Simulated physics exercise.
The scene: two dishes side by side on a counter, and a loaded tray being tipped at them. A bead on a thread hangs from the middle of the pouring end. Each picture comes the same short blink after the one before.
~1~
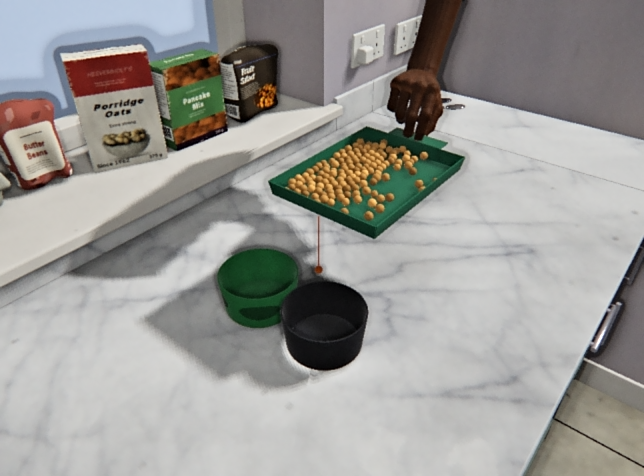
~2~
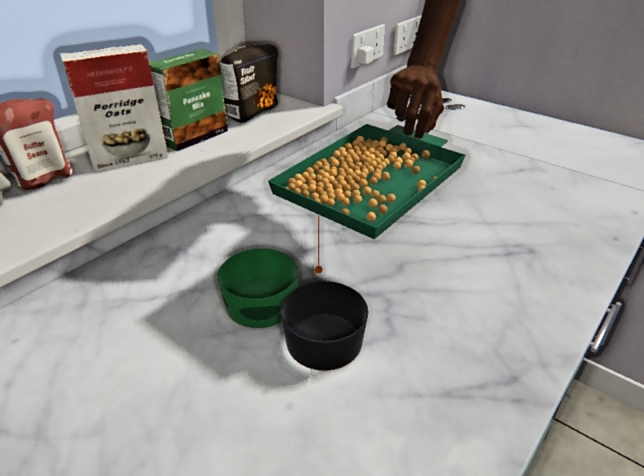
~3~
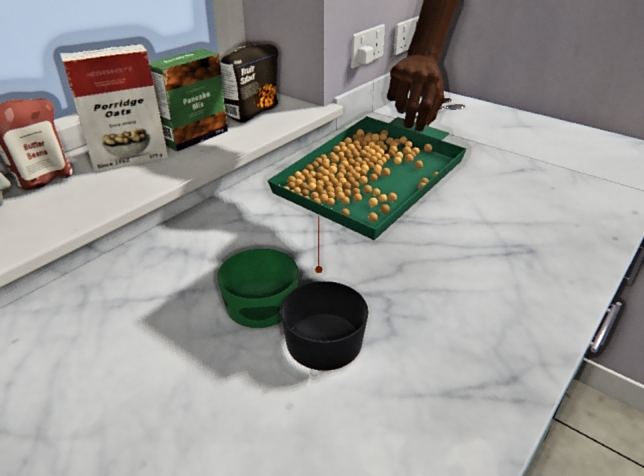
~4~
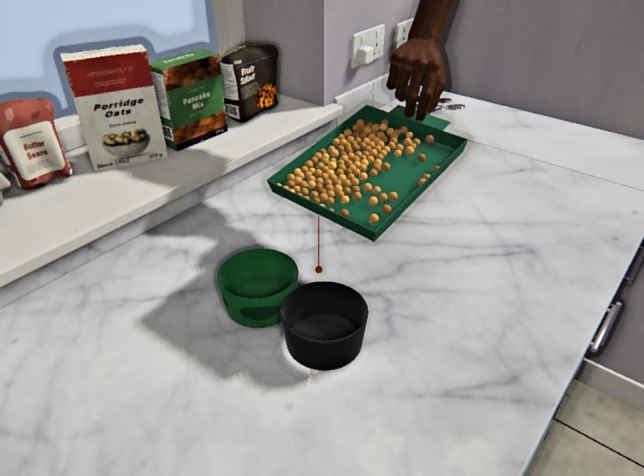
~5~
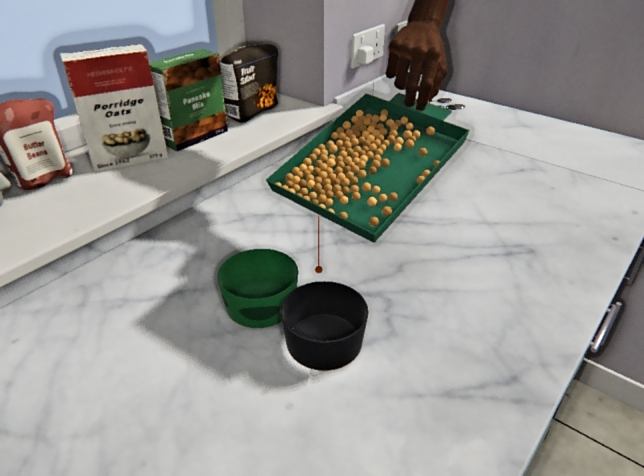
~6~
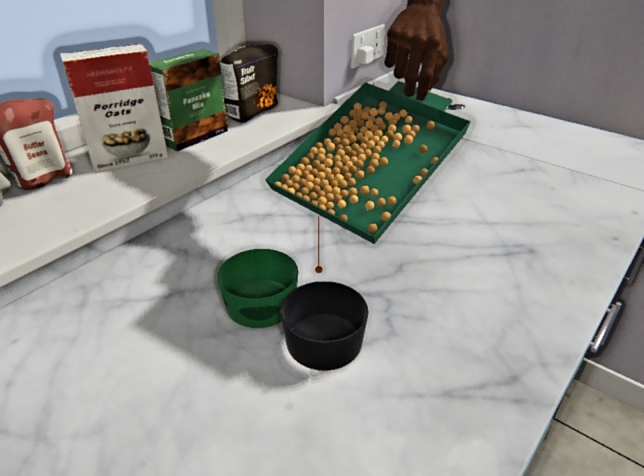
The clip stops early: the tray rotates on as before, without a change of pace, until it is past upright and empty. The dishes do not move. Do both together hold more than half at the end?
The two hold over half of the load.
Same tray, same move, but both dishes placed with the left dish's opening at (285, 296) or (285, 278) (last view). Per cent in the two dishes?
First some 90, then 90 per cent.
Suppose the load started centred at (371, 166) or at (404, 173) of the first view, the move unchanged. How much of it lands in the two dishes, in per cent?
First some 80, then 80 per cent.
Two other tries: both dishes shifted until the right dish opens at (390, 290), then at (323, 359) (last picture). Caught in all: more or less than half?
First below a half, then under half.
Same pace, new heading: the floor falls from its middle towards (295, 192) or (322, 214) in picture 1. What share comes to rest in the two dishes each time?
About 80 and 90 per cent.
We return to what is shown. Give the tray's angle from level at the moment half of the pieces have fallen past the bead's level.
Around 95° of tilt.
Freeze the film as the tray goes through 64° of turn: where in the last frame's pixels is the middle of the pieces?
Around (343, 202).
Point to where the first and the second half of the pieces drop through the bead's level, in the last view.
Around (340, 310) and then (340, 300).
Soon, tray tipped steeply; nearly all on the tray; a stray few in the right dish; a stray few in the air.
A while on, tray tipped past a quarter turn; a small part on the tray; about two thirds in the right dish; a stray few in the left dish; about a quarter outside both; a small part in the air.
Towards the end, tray tipped past a quarter turn; most in the right dish; a stray few in the left dish; about a quarter outside both.
Finally, tray tipped past a quarter turn; most in the right dish; a stray few in the left dish; about a quarter outside both.
